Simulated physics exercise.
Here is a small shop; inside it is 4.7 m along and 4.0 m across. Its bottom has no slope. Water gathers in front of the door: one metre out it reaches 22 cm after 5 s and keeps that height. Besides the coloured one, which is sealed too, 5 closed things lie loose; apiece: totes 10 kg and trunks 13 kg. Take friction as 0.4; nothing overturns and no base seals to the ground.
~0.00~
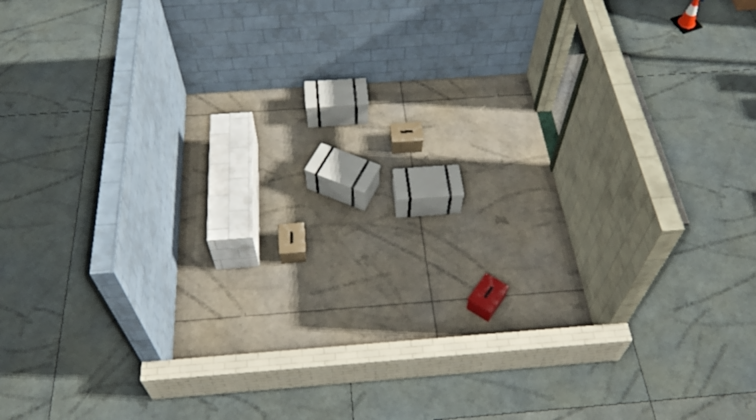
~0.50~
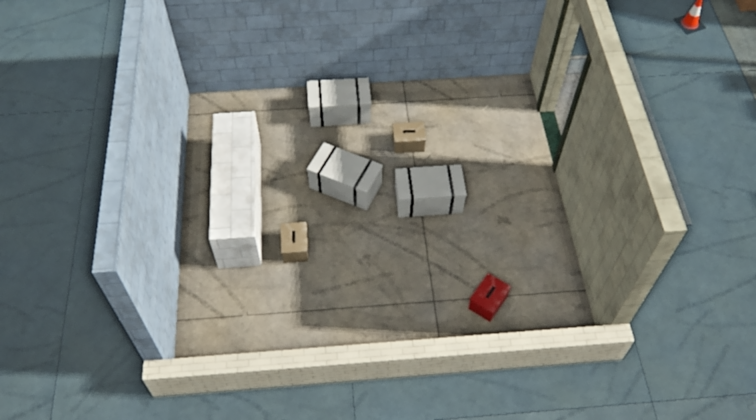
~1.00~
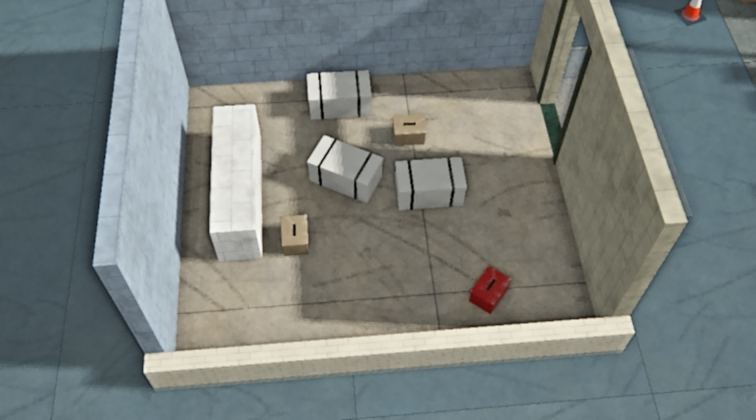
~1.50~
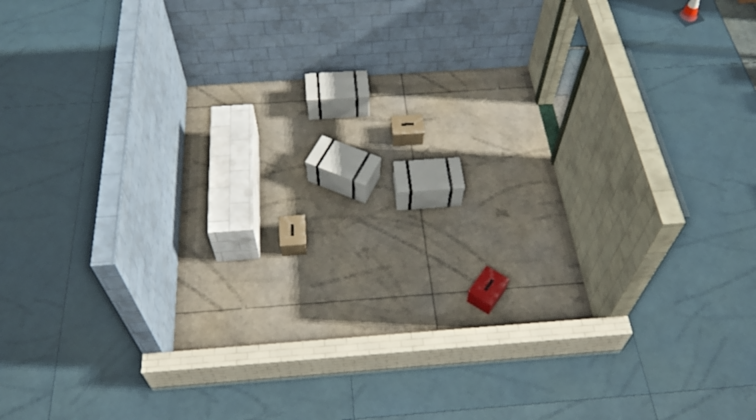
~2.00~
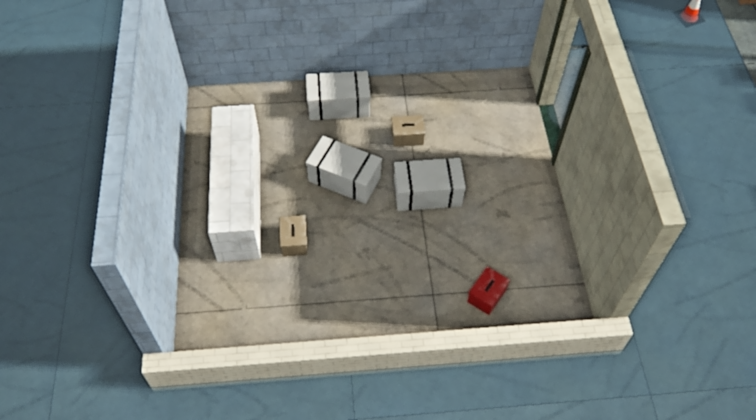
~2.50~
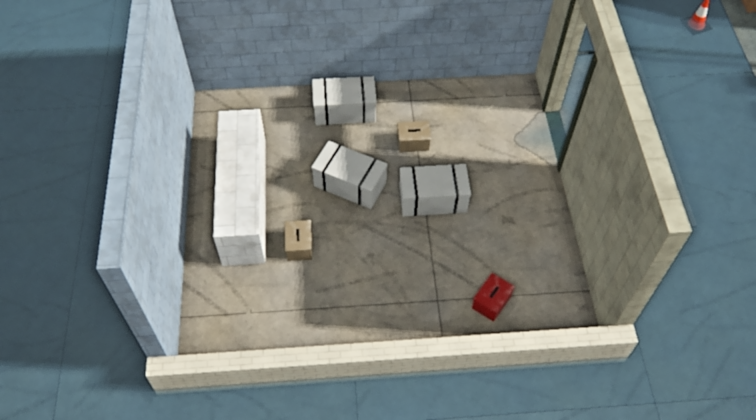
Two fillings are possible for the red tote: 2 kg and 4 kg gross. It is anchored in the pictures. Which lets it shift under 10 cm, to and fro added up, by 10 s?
For it, only the higher weight holds it.
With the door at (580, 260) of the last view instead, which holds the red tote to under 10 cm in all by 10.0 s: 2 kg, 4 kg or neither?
Then neither weight holds it.
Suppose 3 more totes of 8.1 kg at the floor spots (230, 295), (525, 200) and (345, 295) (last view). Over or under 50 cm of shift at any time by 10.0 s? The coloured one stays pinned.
In turn: Less, less, short of it.
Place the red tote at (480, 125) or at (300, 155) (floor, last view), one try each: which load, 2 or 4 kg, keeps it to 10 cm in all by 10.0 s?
In turn: Neither holds; neither holds.
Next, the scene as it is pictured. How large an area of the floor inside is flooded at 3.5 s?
About 2.0 m2.
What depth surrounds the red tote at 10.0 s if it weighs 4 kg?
About 2 cm.
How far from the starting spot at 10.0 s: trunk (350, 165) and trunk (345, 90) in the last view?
In turn: 80 cm, 150 cm.
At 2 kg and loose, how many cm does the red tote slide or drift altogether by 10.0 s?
About 30 cm.
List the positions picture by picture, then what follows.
The first frame shows the red tote at (489, 293), on the bottom; 0.0 m2 under water; 0 of 6 have shifted.
The second frame shows the red tote at (491, 293), on the bottom; 0.0 m2 under water; 0 of 6 have shifted.
The third frame shows the red tote at (491, 285), on the bottom; water covers 0.0 m2; 0 of 6 have shifted.
The fourth frame shows the red tote at (489, 285) rests on the ground; 0.0 m2 under water; 0 of 6 have shifted.
The fifth frame shows the red tote at (490, 286) rests on the ground; 0.0 m2 under water; 0 of 6 have shifted.
The sixth frame shows the red tote at (494, 292) rests on the ground; water covers 0.2 m2; 0 of 6 have shifted.
After 3.5 s the red tote would be 0 cm from its start with 2 kg and 0 cm from its start with 4 kg; 0 cm of water round it then.
After 4.5 s the red tote would be 0 cm from its start with 2 kg and 0 cm from its start with 4 kg; 0 cm of water round it then.
After 7.0 s the red tote would be 12 cm from its start with 2 kg and 0 cm from its start with 4 kg; 1 cm of water round it then.
After 10.0 s the red tote would be 23 cm from its start with 2 kg and 0 cm from its start with 4 kg; 2 cm of water round it then.
